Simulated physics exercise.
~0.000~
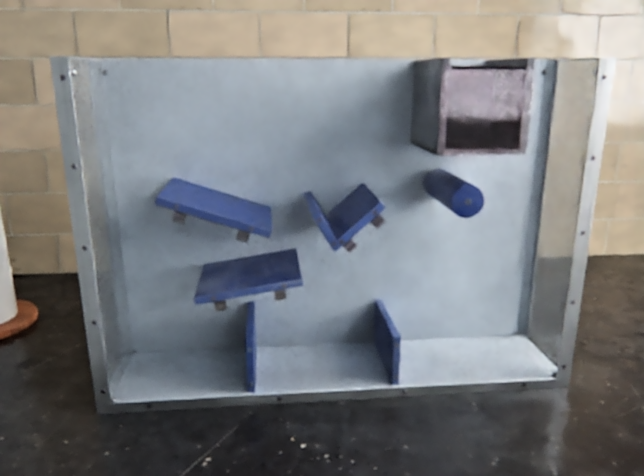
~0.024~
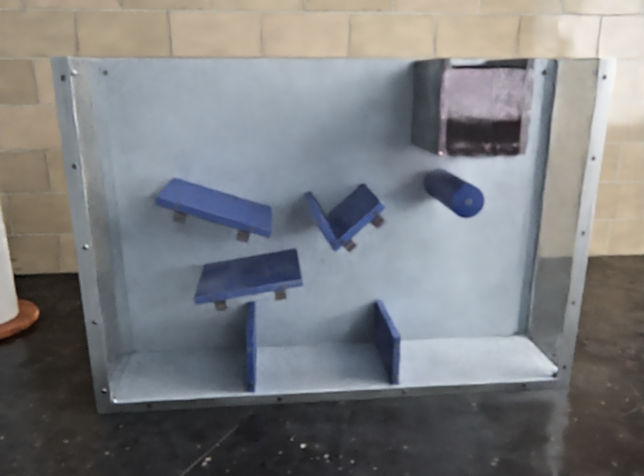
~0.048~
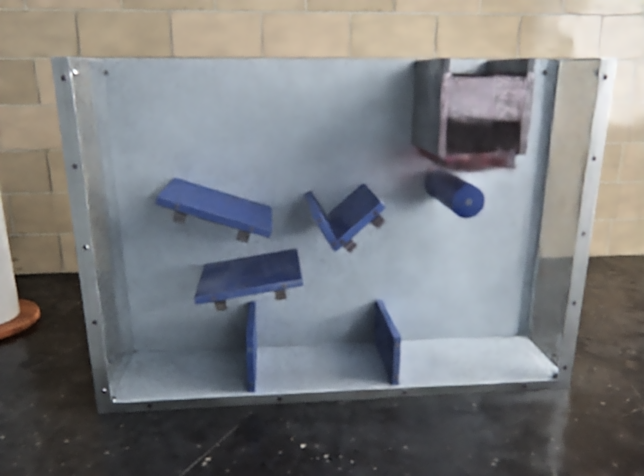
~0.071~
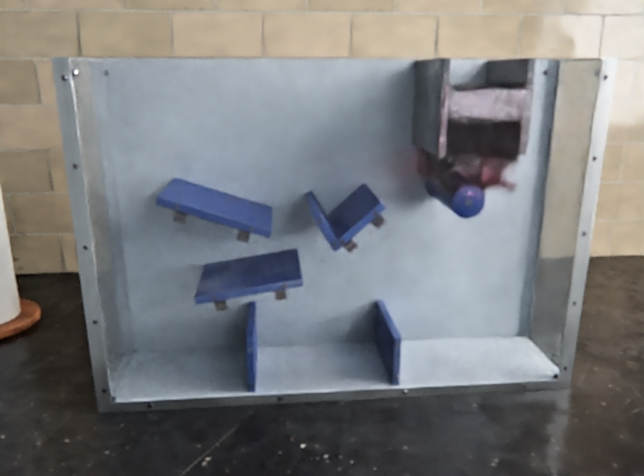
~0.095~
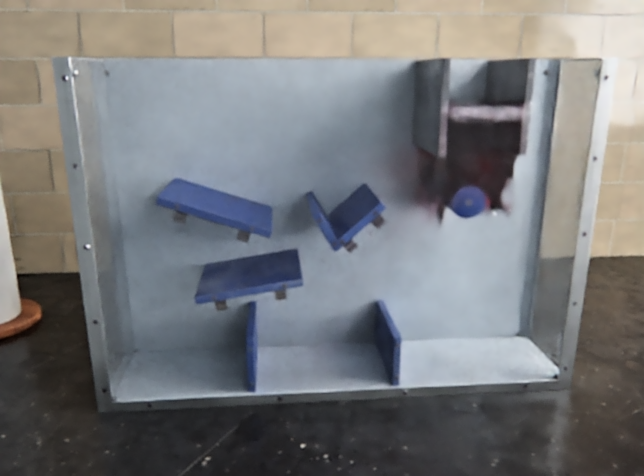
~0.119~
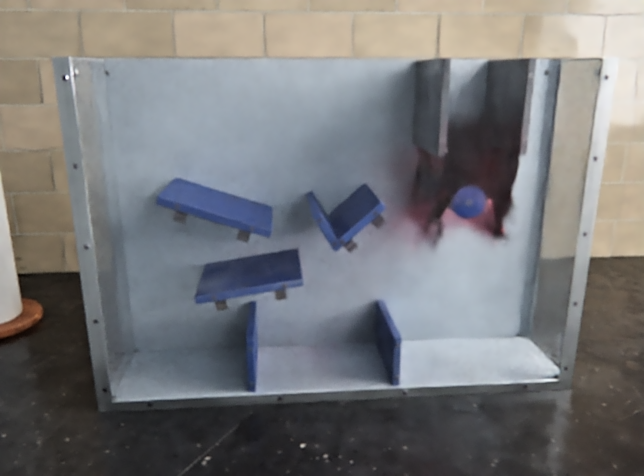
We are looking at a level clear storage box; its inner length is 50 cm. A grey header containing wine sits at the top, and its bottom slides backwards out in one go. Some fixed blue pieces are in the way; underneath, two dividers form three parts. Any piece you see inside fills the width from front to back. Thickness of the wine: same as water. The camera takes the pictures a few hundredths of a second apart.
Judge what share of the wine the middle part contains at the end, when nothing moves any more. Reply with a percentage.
It contains about 35 in every hundred parts of the wine.
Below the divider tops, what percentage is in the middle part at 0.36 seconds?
Some 28 in a hundred.
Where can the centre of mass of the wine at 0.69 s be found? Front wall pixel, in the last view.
Around (419, 370).
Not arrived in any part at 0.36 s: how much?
About 20 %.
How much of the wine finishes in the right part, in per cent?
About 58 %.
Then, 0.22 s in, 41 per cent is down, the largest part in the right part.
Then, 0.36 s in, 81 per cent is down, the largest part in the right part.
Then, 0.69 s in, 92 per cent is down, the largest part in the right part.
Finally, the split from left to right is 3, 34 and 58 per cent.
